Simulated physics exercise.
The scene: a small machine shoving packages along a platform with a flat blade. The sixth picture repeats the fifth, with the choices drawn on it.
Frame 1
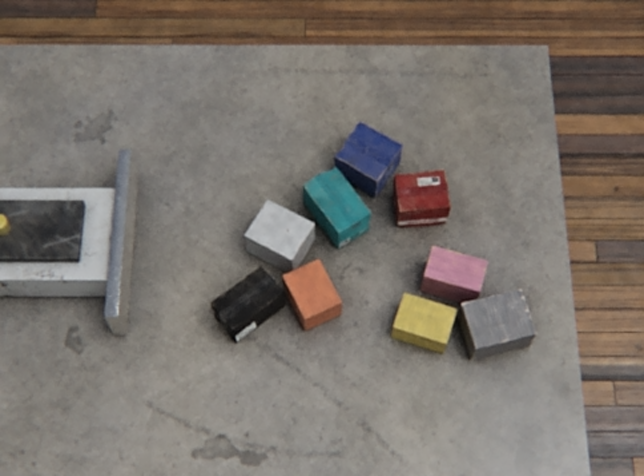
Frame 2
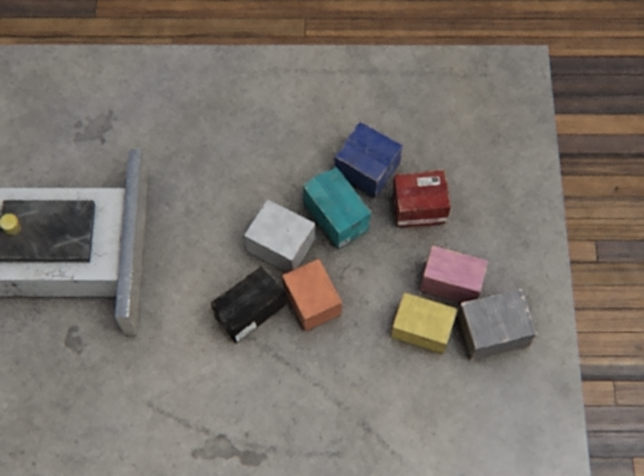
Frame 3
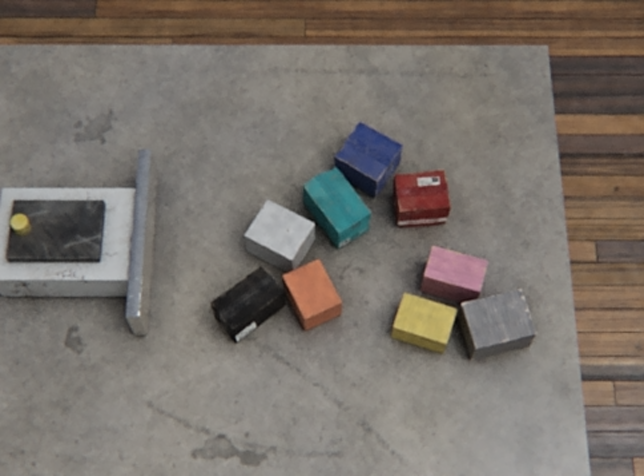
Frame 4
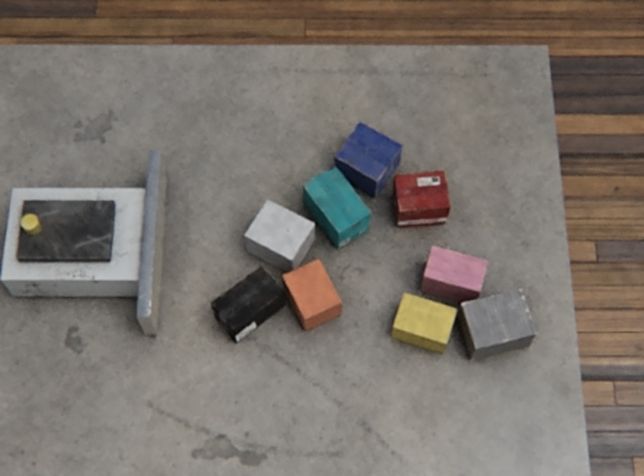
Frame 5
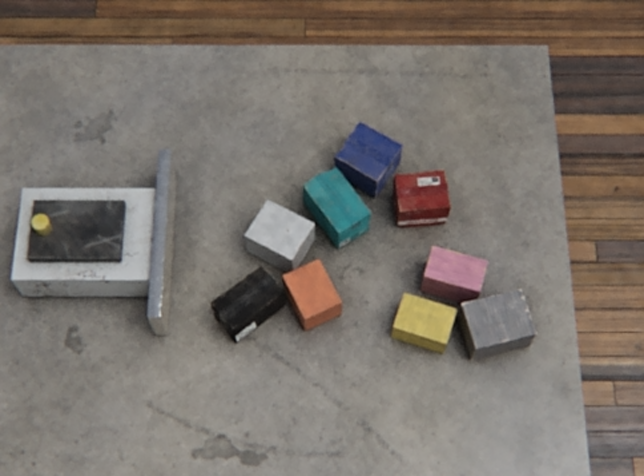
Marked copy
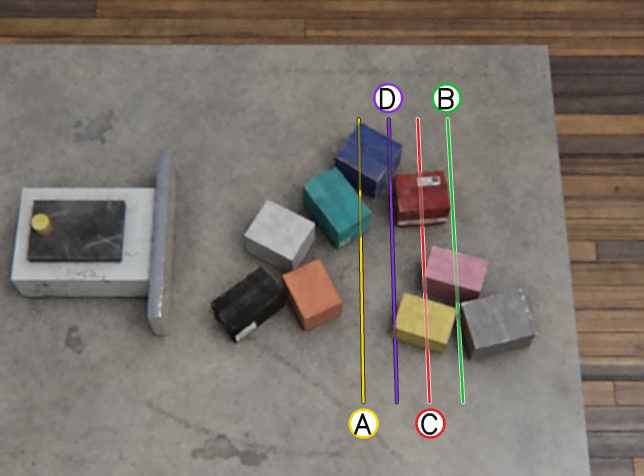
A grey concrete-like platform lies on a floor of brown wooden planks, seen from above. Small packages sit in a loose cluster, with black, white and orange nearest the left, turquoise, blue and red toward the top, and pink, yellow and grey at the lower right. From the left edge, a pale machine with an upright flat blade slides slowly rightward, touching nothing, while the packages and camera stay still.
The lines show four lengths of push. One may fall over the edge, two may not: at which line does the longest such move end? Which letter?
Line B.
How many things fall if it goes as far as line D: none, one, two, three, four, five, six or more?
In all, none.
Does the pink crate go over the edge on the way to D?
No.
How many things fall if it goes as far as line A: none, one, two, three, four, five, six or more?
By then, none.
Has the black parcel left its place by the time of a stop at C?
Yes.
On the marked copy, A at (361, 253); B at (455, 253); C at (423, 253); D at (393, 253).
Taking B. A third of the way, robot (192, 230); black parcel (310, 300); orange crate (362, 282).
Two thirds of the way, robot (299, 230); pink crate (511, 274); red parcel (467, 199).
When it is over, robot (380, 230); pink crate over the edge; red parcel (544, 199); one fallen.
As for the rest, A is within the limit but short; C is within the limit but short; D is within the limit but short.
